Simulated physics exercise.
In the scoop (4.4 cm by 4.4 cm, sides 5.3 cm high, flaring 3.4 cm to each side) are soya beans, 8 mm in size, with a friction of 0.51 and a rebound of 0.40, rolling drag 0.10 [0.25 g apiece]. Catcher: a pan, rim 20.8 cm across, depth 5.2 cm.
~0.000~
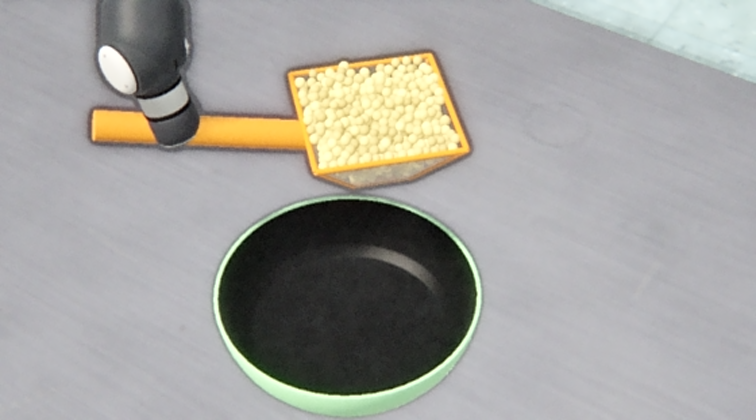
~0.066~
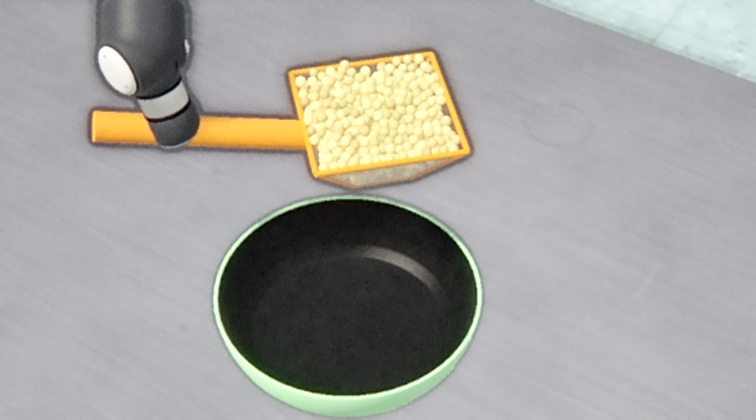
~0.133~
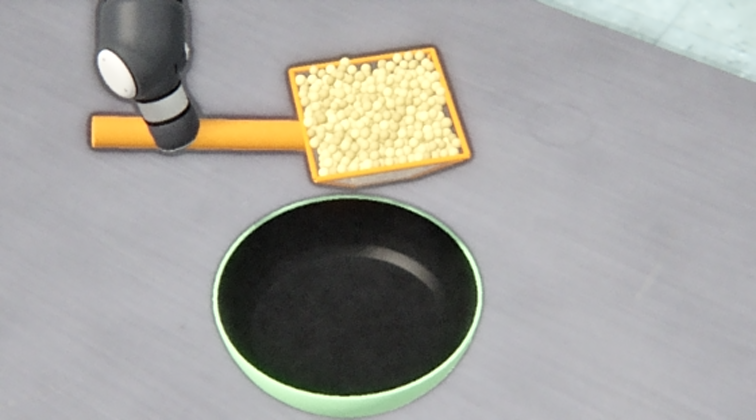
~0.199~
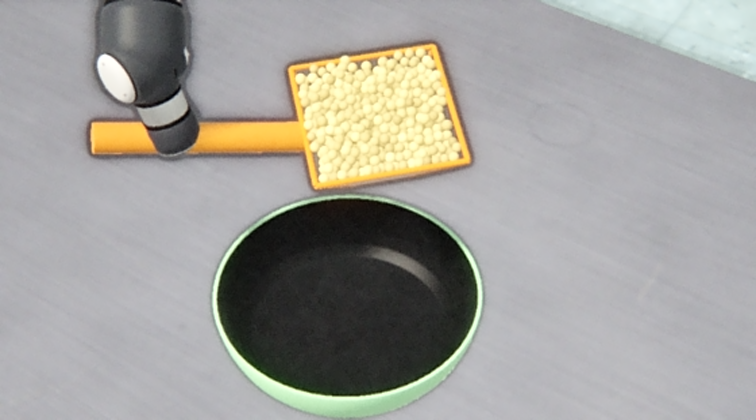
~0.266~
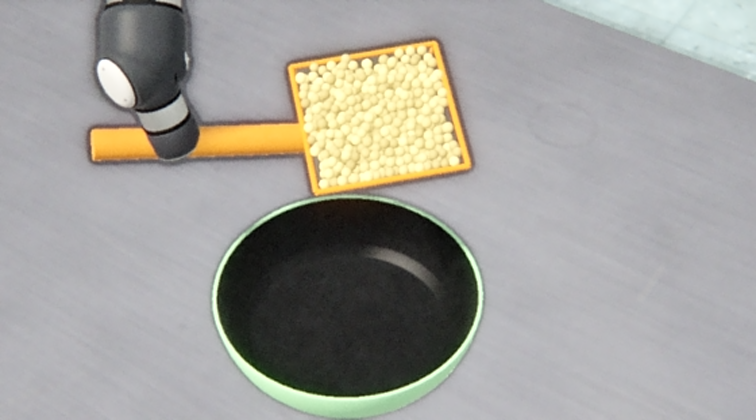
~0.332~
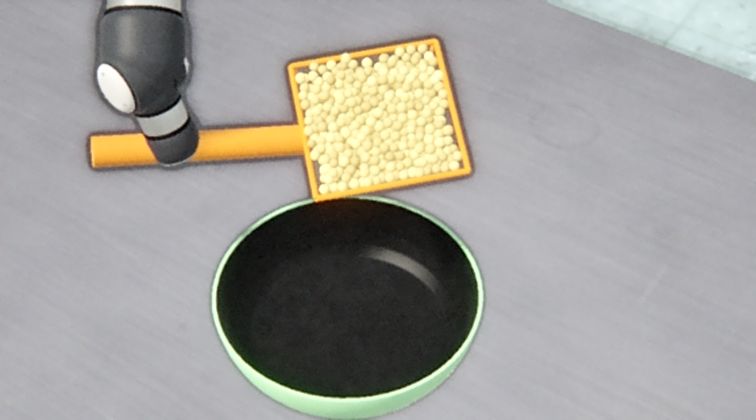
A robot arm gripping the orange handle of a square scoop full of pale beans slowly tilted it toward the front, beside a green-rimmed black pan that stayed still on the gray surface.
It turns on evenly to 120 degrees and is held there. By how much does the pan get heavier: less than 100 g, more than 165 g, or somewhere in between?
My guess is a big share.
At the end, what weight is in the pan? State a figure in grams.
Approx. 220 g.
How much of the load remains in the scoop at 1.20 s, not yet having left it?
Close to 25 in a hundred parts of the load.
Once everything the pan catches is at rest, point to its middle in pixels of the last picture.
(357, 332), roughly.
After 0.80 s, tilt 54 degrees; 2 g in the pan, scoop holds 100 %.
After 1.20 s, tilt 84 degrees; 154 g in the pan, scoop holds 25 %.
Then, at 1.56 s, tilt 110 degrees; 219 g in the pan, scoop holds 0 %.
Then, at 1.90 s, tilt 120 degrees; 219 g in the pan, scoop holds 0 %.
By 2.2 s all is still; 219 g in the pan, scoop holds 0 %.
